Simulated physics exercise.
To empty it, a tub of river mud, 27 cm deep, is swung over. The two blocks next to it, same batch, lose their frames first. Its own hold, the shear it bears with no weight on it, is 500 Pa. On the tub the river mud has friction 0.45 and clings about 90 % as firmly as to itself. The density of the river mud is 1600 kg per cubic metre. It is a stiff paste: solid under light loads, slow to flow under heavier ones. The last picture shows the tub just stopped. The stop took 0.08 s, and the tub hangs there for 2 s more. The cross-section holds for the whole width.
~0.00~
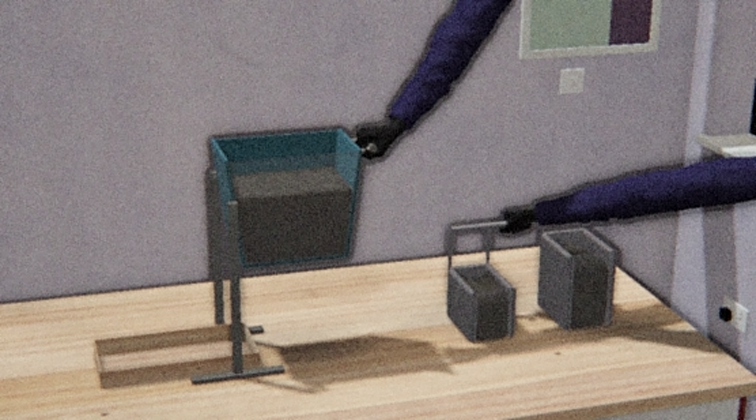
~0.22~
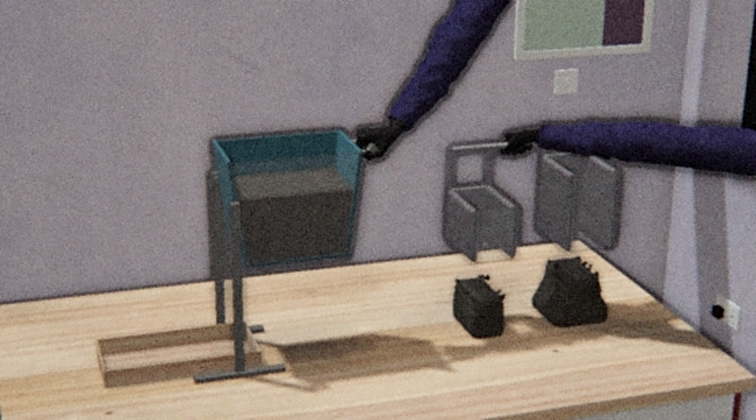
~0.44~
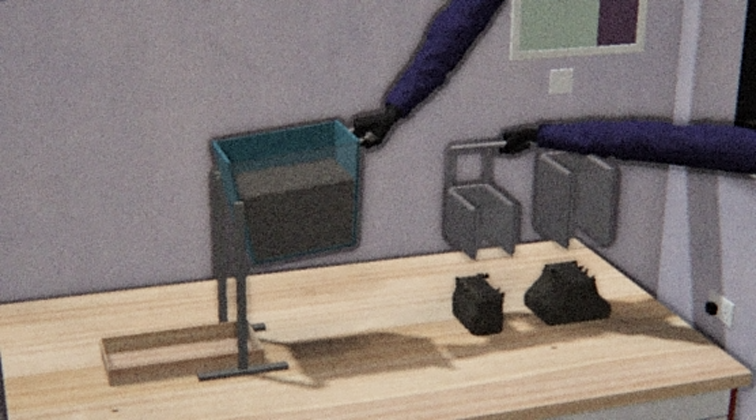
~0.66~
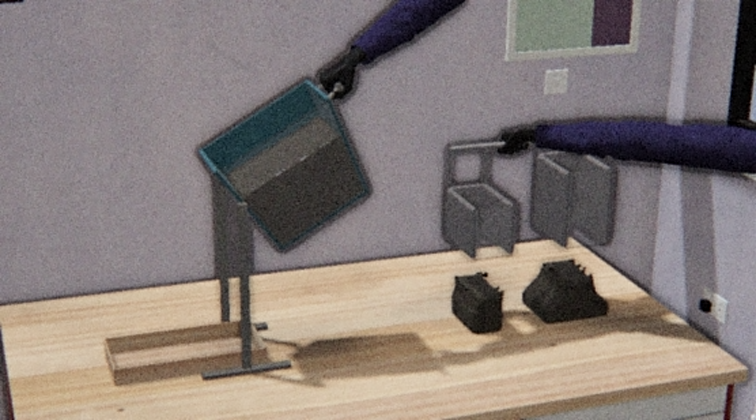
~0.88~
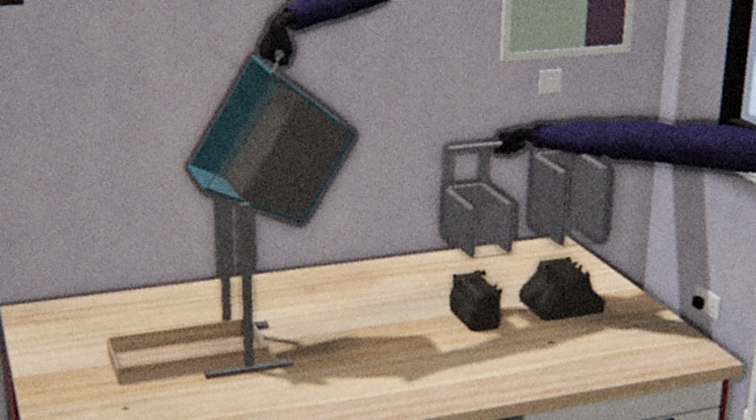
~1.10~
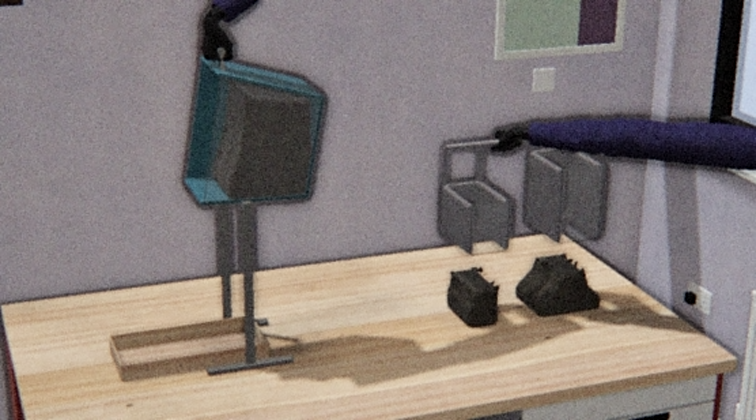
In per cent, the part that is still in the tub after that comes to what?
About 59 %.
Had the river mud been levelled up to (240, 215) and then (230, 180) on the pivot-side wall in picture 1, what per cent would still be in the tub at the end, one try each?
In that order: 85 %, 45 %.
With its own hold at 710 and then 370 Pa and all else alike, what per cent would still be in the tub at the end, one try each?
In turn about 75 %, 50 %.
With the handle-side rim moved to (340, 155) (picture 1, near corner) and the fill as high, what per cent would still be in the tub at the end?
In that case some 75 per cent.
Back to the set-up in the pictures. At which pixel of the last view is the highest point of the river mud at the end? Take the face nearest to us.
Near (292, 150).
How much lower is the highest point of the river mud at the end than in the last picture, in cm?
Roughly 15 cm.
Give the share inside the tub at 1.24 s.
About 100 %.
After 1.24 s, the tub is at 80 degrees and holds 98 %.
After 1.41 s, the tub is at 80 degrees and holds 73 %.
After 1.58 s, the tub is at 80 degrees and holds 60 %.
After 1.75 s, the tub is at 80 degrees and holds 59 %.
After 3.10 s, at the end, the tub is at 80 degrees and holds 59 %.
